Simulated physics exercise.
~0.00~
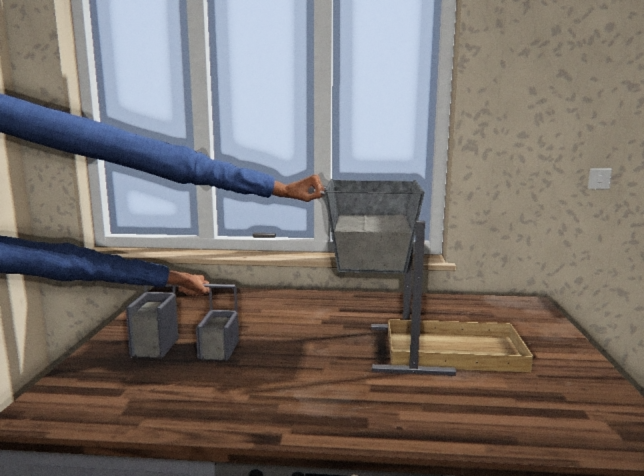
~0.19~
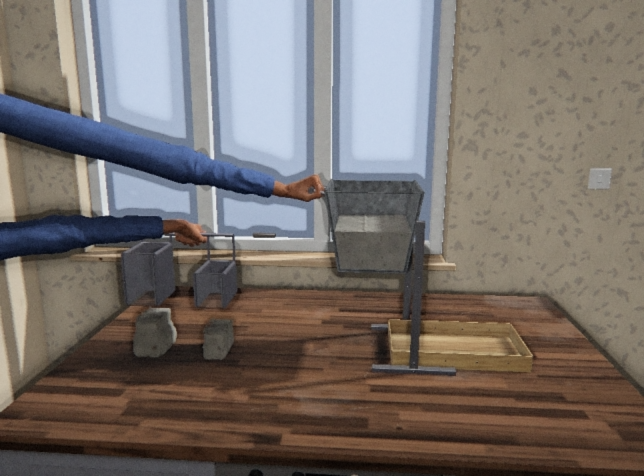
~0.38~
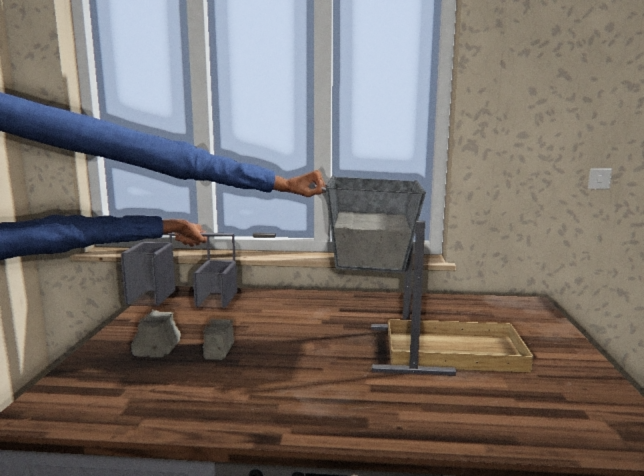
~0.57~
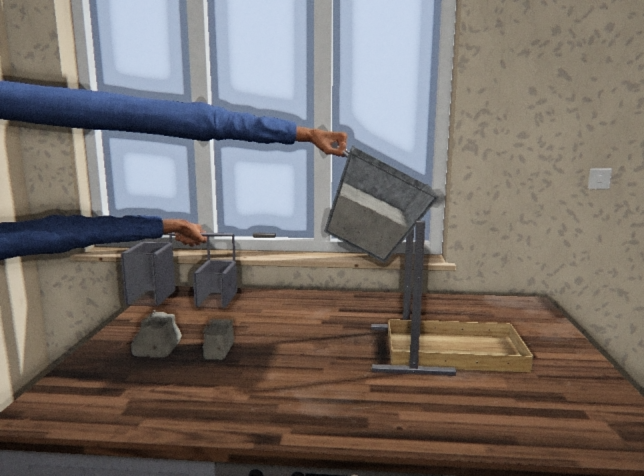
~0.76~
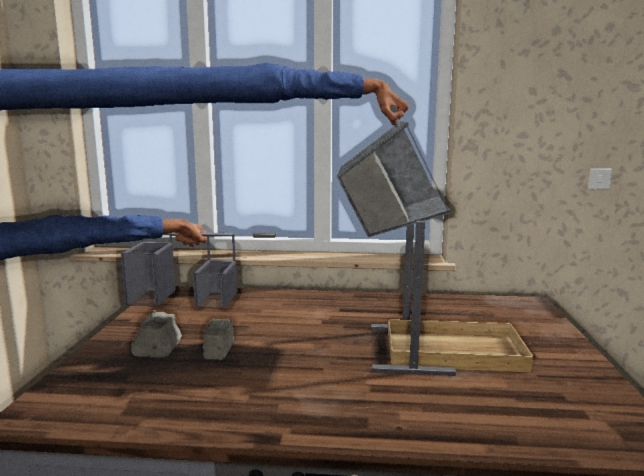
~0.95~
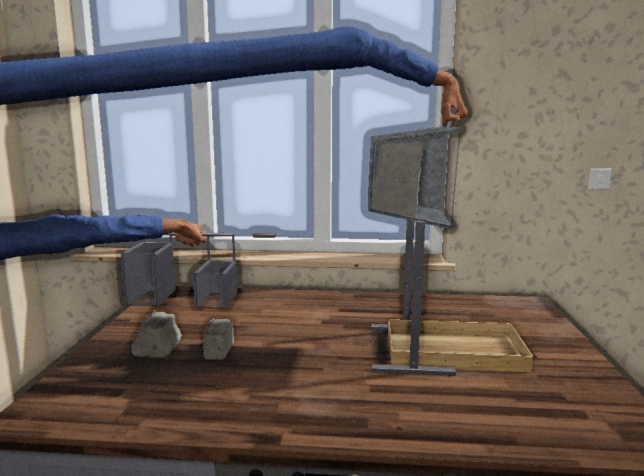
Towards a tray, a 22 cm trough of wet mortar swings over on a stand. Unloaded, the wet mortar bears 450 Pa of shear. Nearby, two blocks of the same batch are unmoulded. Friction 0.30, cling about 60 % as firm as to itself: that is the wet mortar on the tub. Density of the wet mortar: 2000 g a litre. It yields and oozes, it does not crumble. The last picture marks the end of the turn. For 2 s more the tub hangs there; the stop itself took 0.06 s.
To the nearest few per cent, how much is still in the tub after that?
About 52 %.
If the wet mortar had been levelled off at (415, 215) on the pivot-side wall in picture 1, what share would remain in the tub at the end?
Roughly 40 per cent would still be in the tub at the end.
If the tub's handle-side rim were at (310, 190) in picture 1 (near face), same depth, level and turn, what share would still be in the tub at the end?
Some 45 percent would still be in the tub at the end.
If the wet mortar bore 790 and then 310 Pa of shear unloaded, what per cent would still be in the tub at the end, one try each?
65 in a hundred, followed by 45 in a hundred.
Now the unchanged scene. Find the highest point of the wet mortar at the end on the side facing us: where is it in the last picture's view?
Highest point: Approx. (393, 191).
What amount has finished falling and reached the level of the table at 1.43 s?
By then close to 0 % is down.
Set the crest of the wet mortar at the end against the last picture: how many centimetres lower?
13 cm.
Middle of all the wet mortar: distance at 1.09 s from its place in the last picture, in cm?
Roughly 7 centimetres.
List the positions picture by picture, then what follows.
Handle-side rim at (328, 191), tilt 0 degrees; crest of the wet mortar at (405, 232); block heights 14 cm, 8.7 cm (left to right), in the first picture.
Handle-side rim at (328, 191), tilt 0 degrees; crest of the wet mortar at (405, 232); block heights 12 cm, 8.6 cm (left to right), in the second picture.
Handle-side rim at (329, 187), tilt 2 degrees; crest of the wet mortar at (339, 228); block heights 11 cm, 8.6 cm (left to right), in the third picture.
Handle-side rim at (353, 153), tilt 27 degrees; crest of the wet mortar at (340, 195); block heights 10 cm, 8.5 cm (left to right), in the fourth picture.
Handle-side rim at (408, 126), tilt 62 degrees; crest of the wet mortar at (371, 155); block heights 10 cm, 8.5 cm (left to right), in the fifth picture.
Handle-side rim at (461, 132), tilt 92 degrees; crest of the wet mortar at (422, 144); block heights 10 cm, 8.5 cm (left to right), in the sixth picture.
After 1.09 s, the tub is at 92 degrees and holds 100 %.
After 1.26 s, the tub is at 92 degrees and holds 68 %.
After 1.43 s, the tub is at 92 degrees and holds 54 %.
After 1.60 s, the tub is at 92 degrees and holds 52 %.
After 2.95 s, the tub is at 92 degrees and holds 52 %.
